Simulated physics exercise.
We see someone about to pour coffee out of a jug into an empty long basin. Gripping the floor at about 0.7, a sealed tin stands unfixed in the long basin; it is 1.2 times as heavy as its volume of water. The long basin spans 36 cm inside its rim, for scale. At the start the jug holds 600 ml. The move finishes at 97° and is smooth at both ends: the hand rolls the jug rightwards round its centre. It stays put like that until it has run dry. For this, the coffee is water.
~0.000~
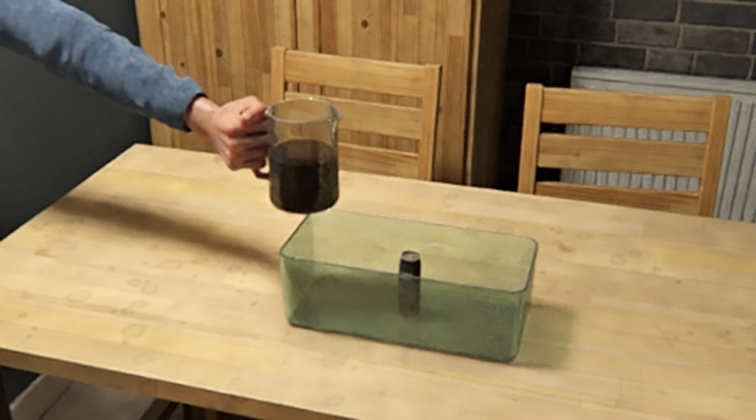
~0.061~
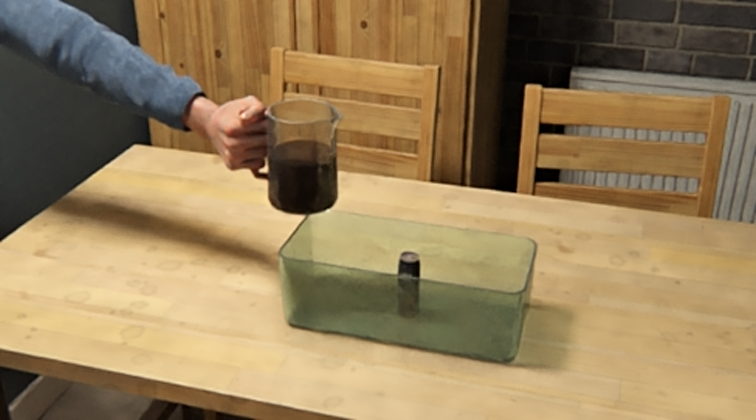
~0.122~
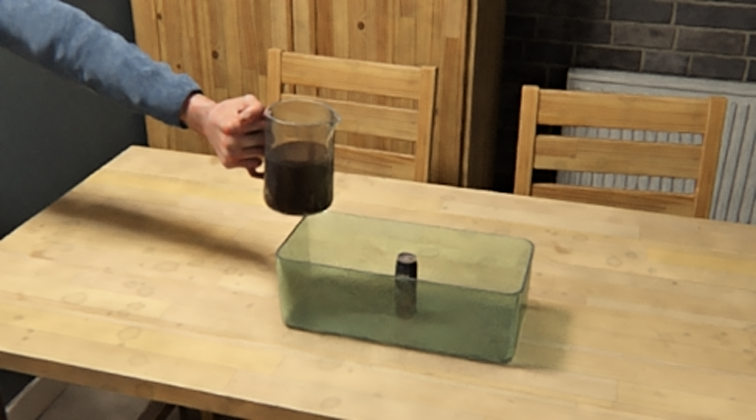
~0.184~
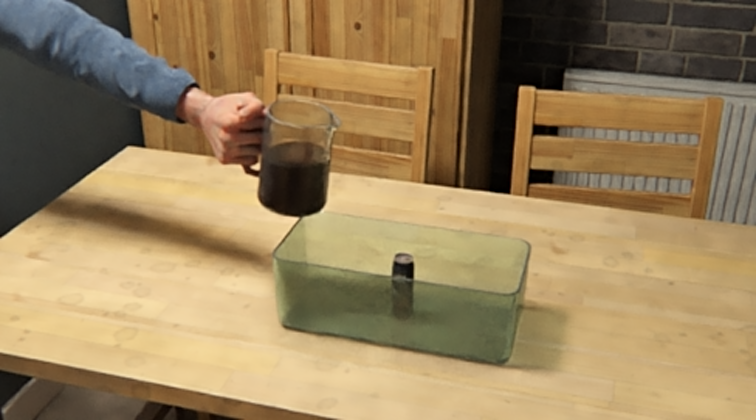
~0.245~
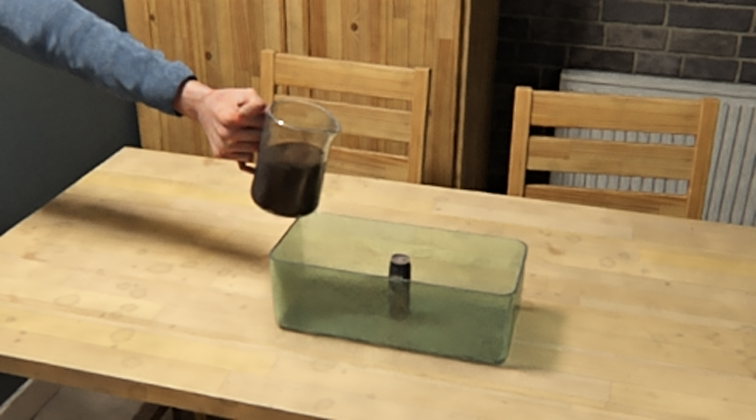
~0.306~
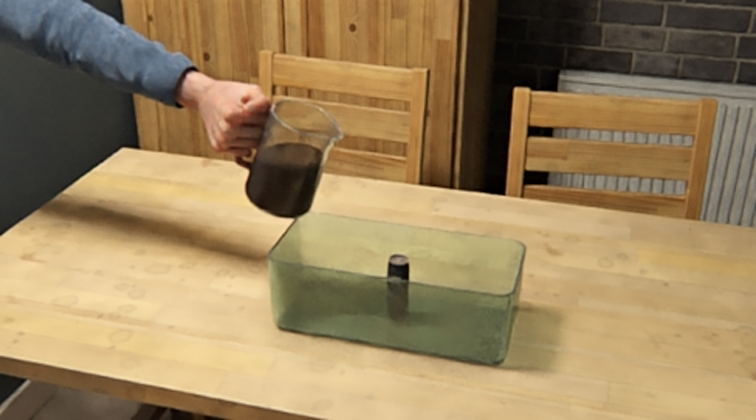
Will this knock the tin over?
It is tipped over.
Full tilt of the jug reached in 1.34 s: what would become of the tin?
The tin tips over.
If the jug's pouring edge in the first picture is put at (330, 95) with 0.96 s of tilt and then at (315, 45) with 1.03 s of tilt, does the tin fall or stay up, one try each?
Run one: It tumbles. Run two: It tumbles.
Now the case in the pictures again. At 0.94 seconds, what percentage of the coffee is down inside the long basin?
Near 22 per cent of the total.
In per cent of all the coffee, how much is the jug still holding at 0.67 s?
Fraction remaining: Approx. 98 per cent.
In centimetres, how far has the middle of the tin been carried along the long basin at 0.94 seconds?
Centre to centre, close to 0 cm.
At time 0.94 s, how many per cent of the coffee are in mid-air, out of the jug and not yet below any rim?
20 per cent or so.
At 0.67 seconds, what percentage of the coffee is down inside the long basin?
The basin holds roughly 0 in a hundred parts at that moment.
By 0.67 s the tilt is 71° and 98 per cent is still to pour; the tin stands where it began.
By 0.94 s the tilt is 95° and 57 per cent is still to pour; the tin stands where it began.
By 1.22 s the tilt is 97° and 21 per cent is still to pour; the tin lies on its side.
By 1.53 s the tilt is 97° and 7 per cent is still to pour; the tin lies on its side.
At rest the tin lies on its side.
